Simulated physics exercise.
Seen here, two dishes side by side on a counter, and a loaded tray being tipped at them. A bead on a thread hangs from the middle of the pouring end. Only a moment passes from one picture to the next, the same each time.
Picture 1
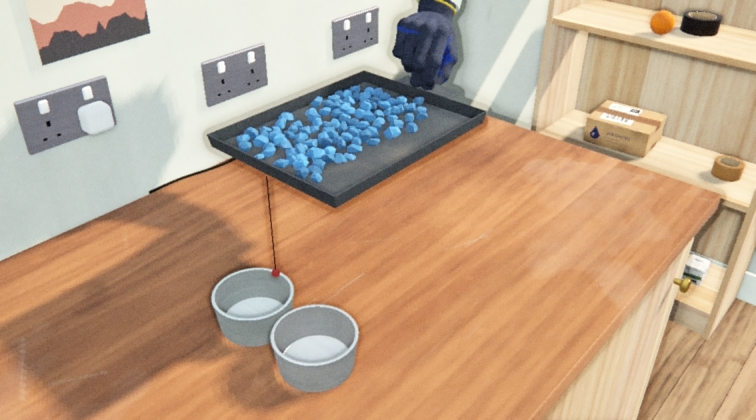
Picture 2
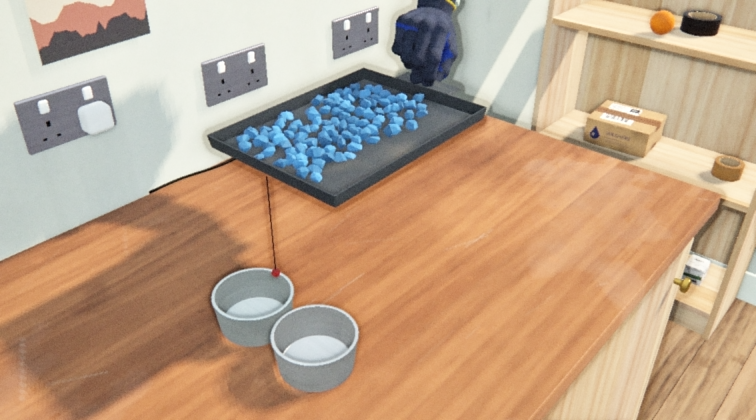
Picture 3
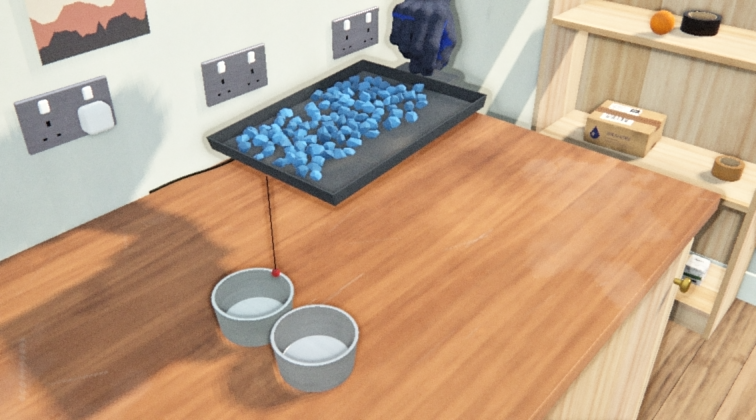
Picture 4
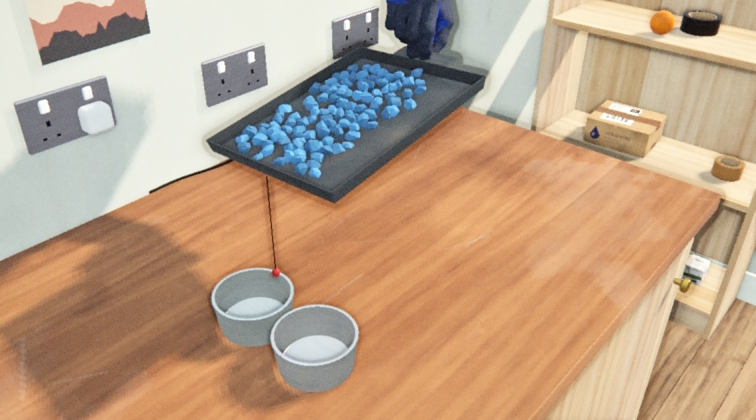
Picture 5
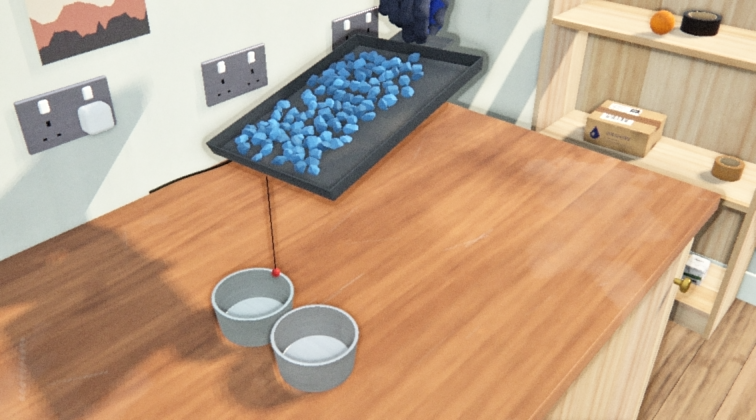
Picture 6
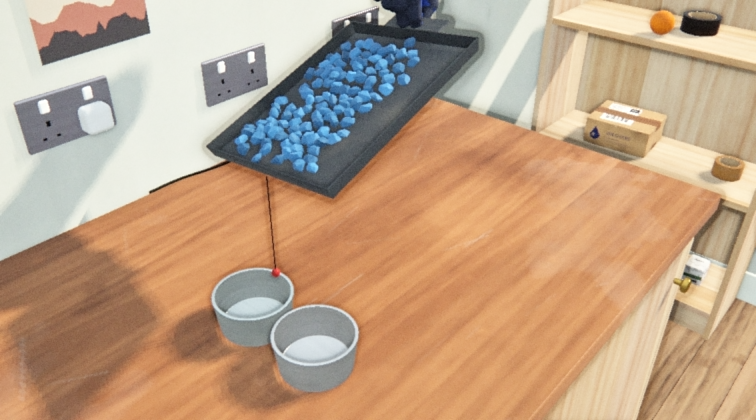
The clip shows a gloved hand at the far end of a dark tray of blue stones above two grey dishes on a wooden counter, raising that end as the tray tilts gradually, its near edge lowest at the left corner.
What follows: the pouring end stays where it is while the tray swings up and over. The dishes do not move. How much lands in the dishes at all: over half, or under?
They take under half between them.
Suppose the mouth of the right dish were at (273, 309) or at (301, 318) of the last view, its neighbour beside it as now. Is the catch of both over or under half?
One: Above a half. Two: The smaller part.
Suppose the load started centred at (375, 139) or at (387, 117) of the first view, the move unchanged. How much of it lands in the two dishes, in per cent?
About 20 and 20 per cent.
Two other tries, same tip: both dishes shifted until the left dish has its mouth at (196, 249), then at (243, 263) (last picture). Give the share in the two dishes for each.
Roughly 70 per cent, and 40 per cent.
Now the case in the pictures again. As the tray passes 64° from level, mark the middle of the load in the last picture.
Around (243, 130).
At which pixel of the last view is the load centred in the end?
Roughly at (210, 293).
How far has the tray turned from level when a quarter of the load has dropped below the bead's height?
Near 80 degrees.
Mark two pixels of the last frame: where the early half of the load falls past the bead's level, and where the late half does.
The first part at (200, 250); the rest at (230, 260).
Shortly afterwards, tray tipped steeply; all but a few on the tray; only a few in the air.
Next, tray tipped past a quarter turn; near a quarter on the tray; a little in the left dish; near two thirds outside both; a little in the air.
Some moments later, tray tipped past a quarter turn; near a quarter in the left dish; the bulk outside both.
In the end, tray tipped past a quarter turn; none at all in the right dish; near a quarter in the left dish; the bulk outside both.
